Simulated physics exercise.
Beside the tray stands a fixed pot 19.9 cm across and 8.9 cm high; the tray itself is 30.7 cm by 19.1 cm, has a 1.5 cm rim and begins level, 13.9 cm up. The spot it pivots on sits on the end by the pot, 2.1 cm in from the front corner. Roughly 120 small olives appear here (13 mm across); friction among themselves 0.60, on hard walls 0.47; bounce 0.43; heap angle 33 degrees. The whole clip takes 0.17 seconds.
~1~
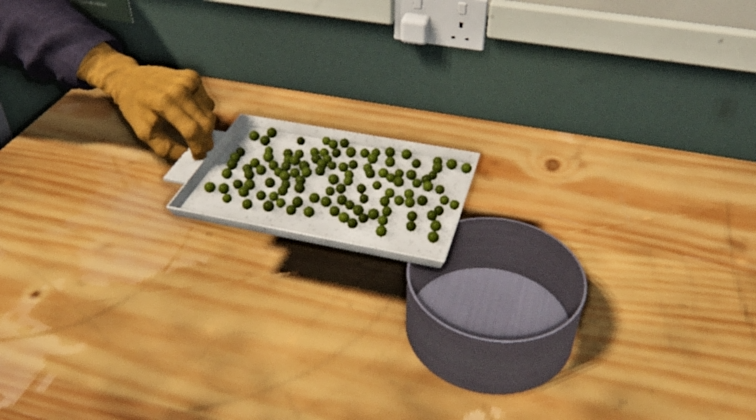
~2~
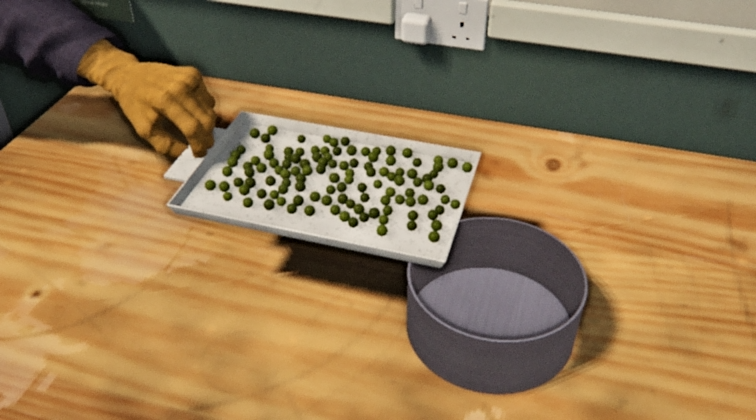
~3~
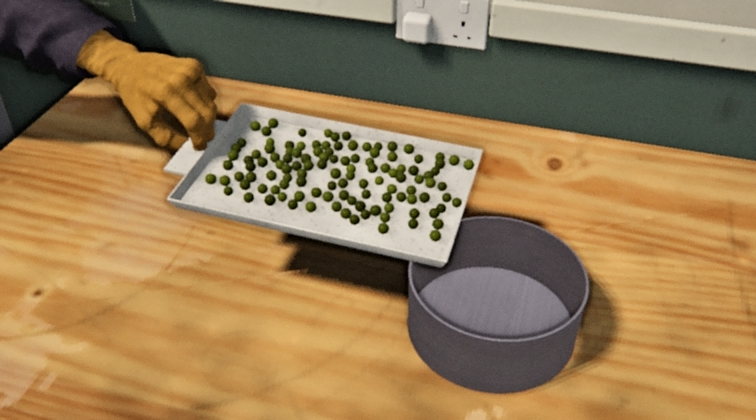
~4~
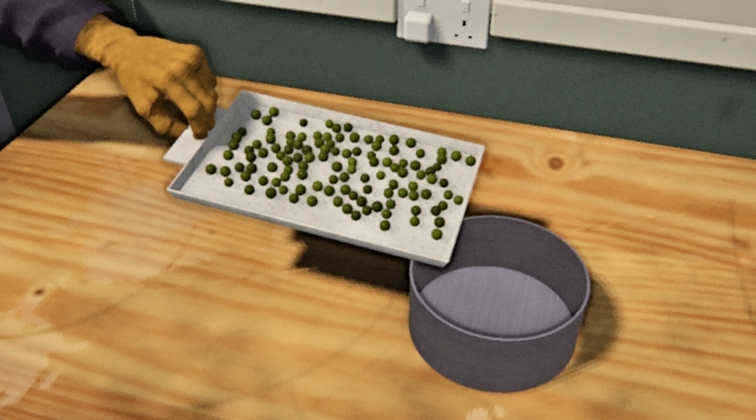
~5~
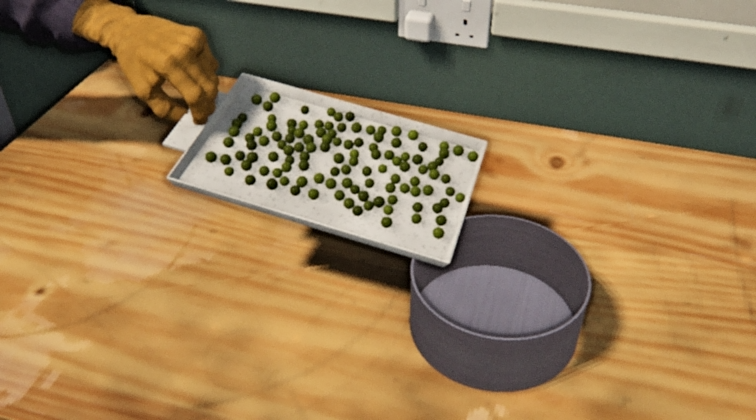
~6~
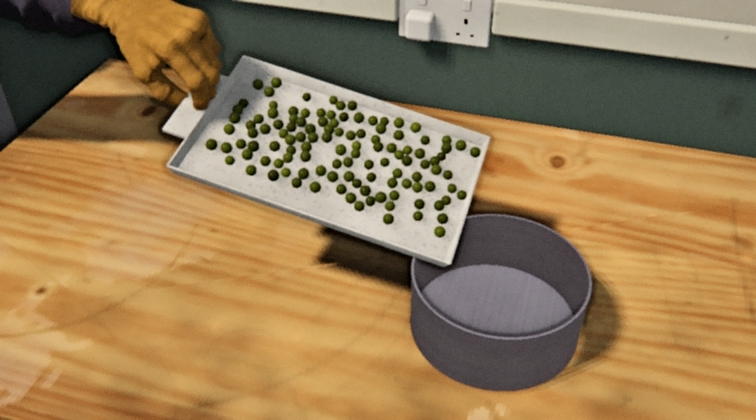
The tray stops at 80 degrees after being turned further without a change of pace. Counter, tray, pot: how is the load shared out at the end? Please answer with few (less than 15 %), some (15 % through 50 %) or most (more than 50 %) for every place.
Counter: Some, tray: Few, pot: Most.
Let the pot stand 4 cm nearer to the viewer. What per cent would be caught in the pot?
It would come to roughly 95 percent.
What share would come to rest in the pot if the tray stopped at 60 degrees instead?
Around 45 in a hundred.
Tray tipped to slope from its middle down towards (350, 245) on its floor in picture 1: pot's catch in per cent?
Estimate: Some 25 per cent.
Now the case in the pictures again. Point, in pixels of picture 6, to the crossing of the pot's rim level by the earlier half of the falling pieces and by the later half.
The first half passes near (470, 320) and the second half near (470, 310).
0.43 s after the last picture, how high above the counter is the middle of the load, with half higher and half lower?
Roughly 20 centimetres, more or less.
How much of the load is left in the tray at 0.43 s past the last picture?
Of the load, some 90 percent.
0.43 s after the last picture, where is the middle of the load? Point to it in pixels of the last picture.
Estimated centre of load: Around (439, 217).
Then, 0.26 s after the last picture, tilt 48 degrees; the tray holds 100 %, the pot 0 %.
Then, 0.43 s after the last picture, tilt 70 degrees; the tray holds 90 %, the pot 0 %.
Then, 0.72 s after the last picture, tilt 80 degrees; the tray holds 5 %, the pot 60 %.
In the end, counter 25 %, tray 0 %, pot 75 %.
